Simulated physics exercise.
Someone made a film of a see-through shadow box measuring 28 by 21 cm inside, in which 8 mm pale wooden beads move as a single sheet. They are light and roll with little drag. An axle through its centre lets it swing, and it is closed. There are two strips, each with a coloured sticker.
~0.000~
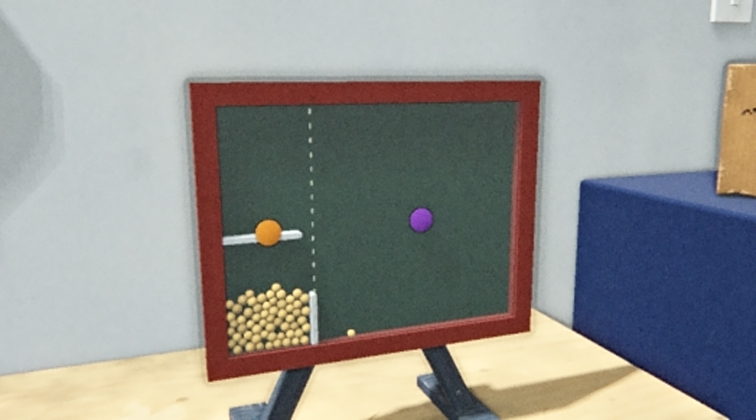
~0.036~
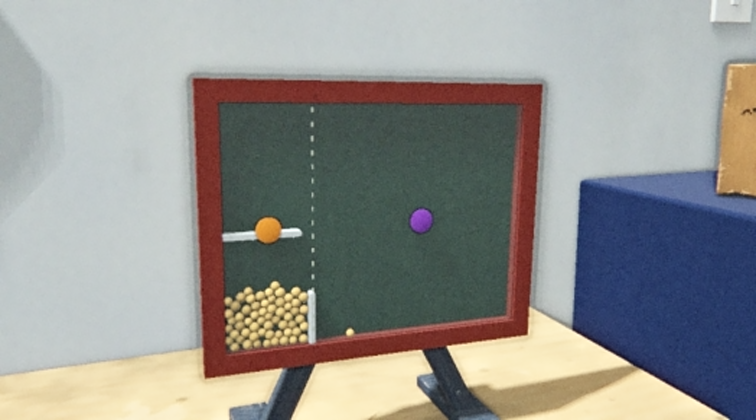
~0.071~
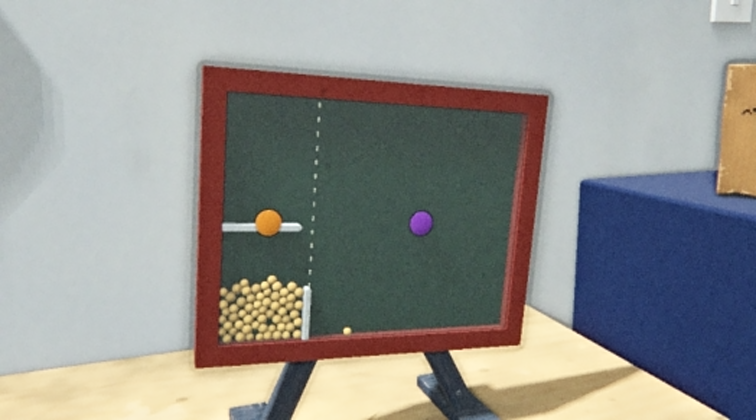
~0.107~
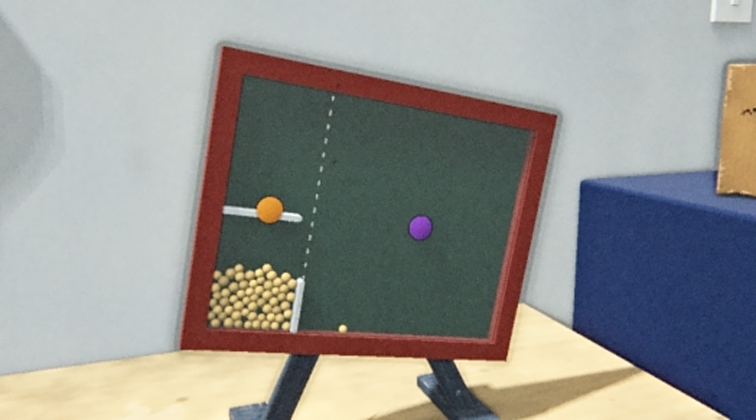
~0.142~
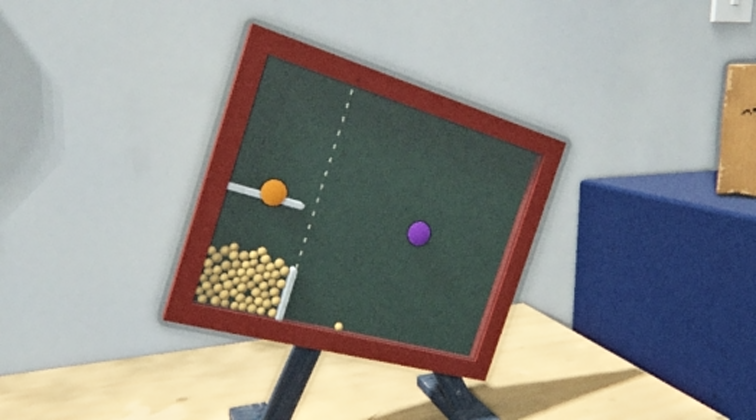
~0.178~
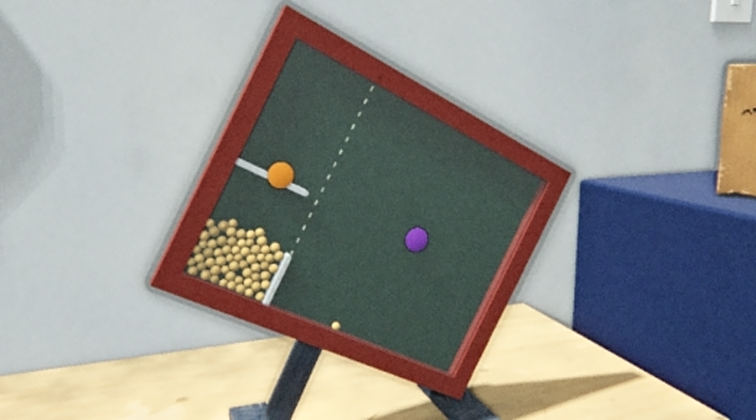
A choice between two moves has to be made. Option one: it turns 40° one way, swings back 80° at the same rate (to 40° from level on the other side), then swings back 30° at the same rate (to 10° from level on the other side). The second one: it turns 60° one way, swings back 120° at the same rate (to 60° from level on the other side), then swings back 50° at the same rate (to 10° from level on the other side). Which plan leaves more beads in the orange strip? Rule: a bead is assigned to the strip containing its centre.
The former.
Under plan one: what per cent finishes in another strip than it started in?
My reckoning puts it near 0 percent.
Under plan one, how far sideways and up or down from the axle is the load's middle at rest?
Left: About 9 cm; below: About 10 cm.
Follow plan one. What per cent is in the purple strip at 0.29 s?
The share there is around 0 percent.
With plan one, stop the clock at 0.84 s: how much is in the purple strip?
About 0 per cent.
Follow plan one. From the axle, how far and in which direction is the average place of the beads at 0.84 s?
The middle sits around 6 cm left of it and 11 cm below it.
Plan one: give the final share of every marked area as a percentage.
At the end the orange strip has 100 percent and the purple strip has 0 percent.
Plan one. At 0.29 s, it stands 40° clockwise; the beads' middle is 13 cm left of and level with the centre; orange 100 %.
After 0.84 s, it stands 25° anticlockwise; the beads' middle is 6 cm left of and 11 cm below the centre; orange 100 %.
After 0.95 s, it stands 10° anticlockwise; the beads' middle is 9 cm left of and 10 cm below the centre; orange 100 %.
At rest by 2.1 s, it stands 10° anticlockwise; orange 100 %, purple 0 %.
Plan two would end with orange 75 %, purple 25 %.
